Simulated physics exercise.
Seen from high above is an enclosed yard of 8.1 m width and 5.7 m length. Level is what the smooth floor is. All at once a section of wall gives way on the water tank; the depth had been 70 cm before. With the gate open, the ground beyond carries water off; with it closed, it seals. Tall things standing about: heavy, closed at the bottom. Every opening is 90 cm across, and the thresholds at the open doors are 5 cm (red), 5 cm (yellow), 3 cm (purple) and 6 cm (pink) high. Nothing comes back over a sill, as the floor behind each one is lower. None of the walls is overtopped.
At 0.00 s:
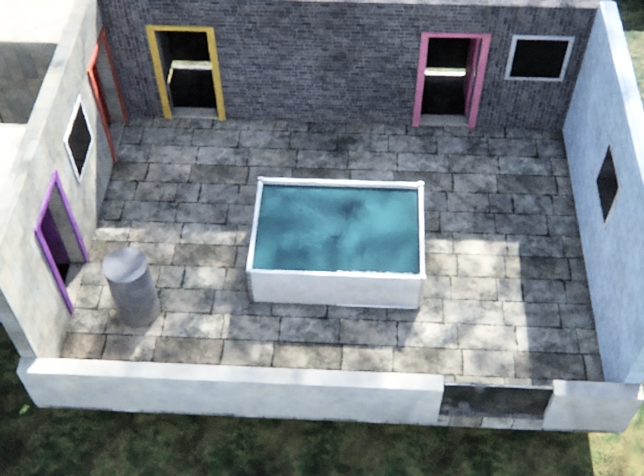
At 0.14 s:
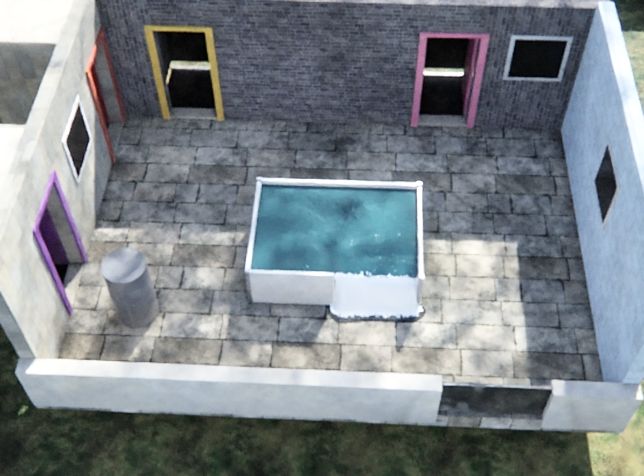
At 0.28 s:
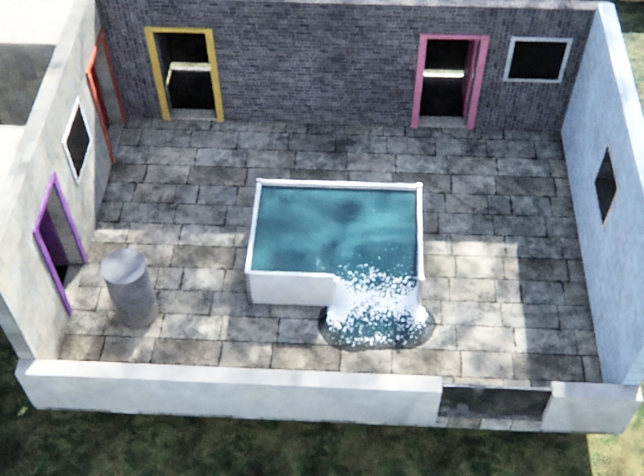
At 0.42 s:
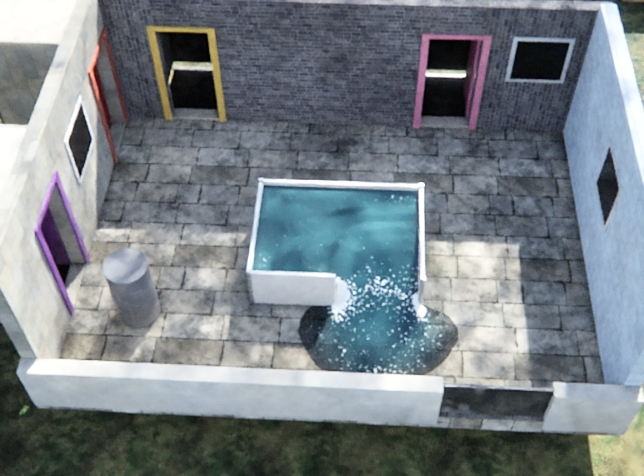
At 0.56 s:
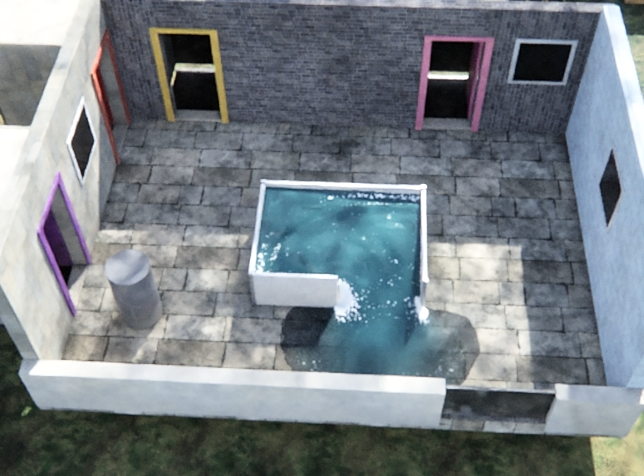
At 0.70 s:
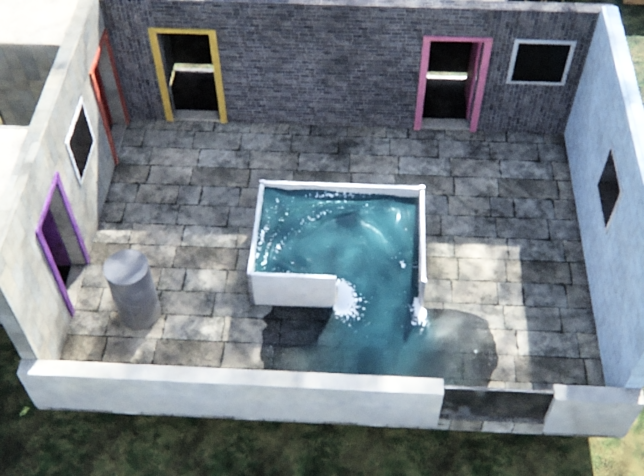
A walled stone yard held a white tank of still blue-green water until part of its front wall gave way near the right corner, and water poured out, spreading across the paving in foamy swirls.
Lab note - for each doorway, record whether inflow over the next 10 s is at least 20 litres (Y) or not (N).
Record: Red door Y; yellow door Y; purple door Y; pink door Y.
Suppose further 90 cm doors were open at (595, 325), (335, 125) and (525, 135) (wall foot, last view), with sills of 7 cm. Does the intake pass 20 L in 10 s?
Per doorway, in order: Sufficient / insufficient / sufficient.
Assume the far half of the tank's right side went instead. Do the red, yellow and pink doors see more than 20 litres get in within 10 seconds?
So red ends up past the limit, yellow short of it, pink past the limit.
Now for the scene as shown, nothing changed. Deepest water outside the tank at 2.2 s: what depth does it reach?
About 46 cm.
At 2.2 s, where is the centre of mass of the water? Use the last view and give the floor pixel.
It lies at roughly (365, 306) in pixels.
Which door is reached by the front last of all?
That's the yellow door.
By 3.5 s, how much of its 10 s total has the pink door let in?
About 0 per cent.
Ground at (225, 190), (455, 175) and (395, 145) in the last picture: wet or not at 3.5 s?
Listed in turn: Spared so far / spared so far / spared so far.
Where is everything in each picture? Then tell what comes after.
The first picture shows still water, 70 cm deep, in the water tank at (338, 229).
In the second picture, water pours out at (375, 295) and has run 0.7 m, to (418, 312); typically 6 cm deep outside, 70 cm at the water tank's back.
In the third picture, the front is at (427, 334), 0.9 m from the gap at (375, 297); 1.0 m2 of floor is under water; 70 cm left at the back of the water tank.
In the fourth picture, the front is at a hidden place, 1.4 m from the gap at (377, 298); 2.2 m2 of floor is under water; 69 cm left at the back of the water tank.
In the fifth picture, the front is at a hidden place, 1.8 m from the gap at (379, 300); 3.6 m2 of floor is under water; 64 cm left at the back of the water tank.
In the sixth picture, water pours out at (377, 299) and has run 2.2 m, to a hidden place; typically 7 cm deep outside, 58 cm at the water tank's back.
After 1.4 s water covers 15 % of the floor and is deepest (48 cm) near (384, 401); red door not reached, yellow door not reached, purple door not reached, pink door not reached.
After 2.2 s water covers 30 % of the floor and is deepest (46 cm) near (598, 411); red door not reached, yellow door not reached, purple door not reached, pink door not reached.
After 3.5 s water covers 50 % of the floor and is deepest (32 cm) near (598, 411); red door not reached, yellow door not reached, purple door 6 cm at the sill, 1 L in, pink door not reached.
After 6.0 s water covers 85 % of the floor and is deepest (20 cm) near (598, 411); red door 8 cm at the sill, 1 L in, yellow door 9 cm at the sill, 1 L in, purple door 7 cm at the sill, 26 L in, pink door 11 cm at the sill, 17 L in.
After 10.0 s water covers 100 % of the floor and is deepest (14 cm) near (113, 177); red door 11 cm at the sill, 43 L in, yellow door 7 cm at the sill, 53 L in, purple door 5 cm at the sill, 51 L in, pink door 10 cm at the sill, 56 L in.
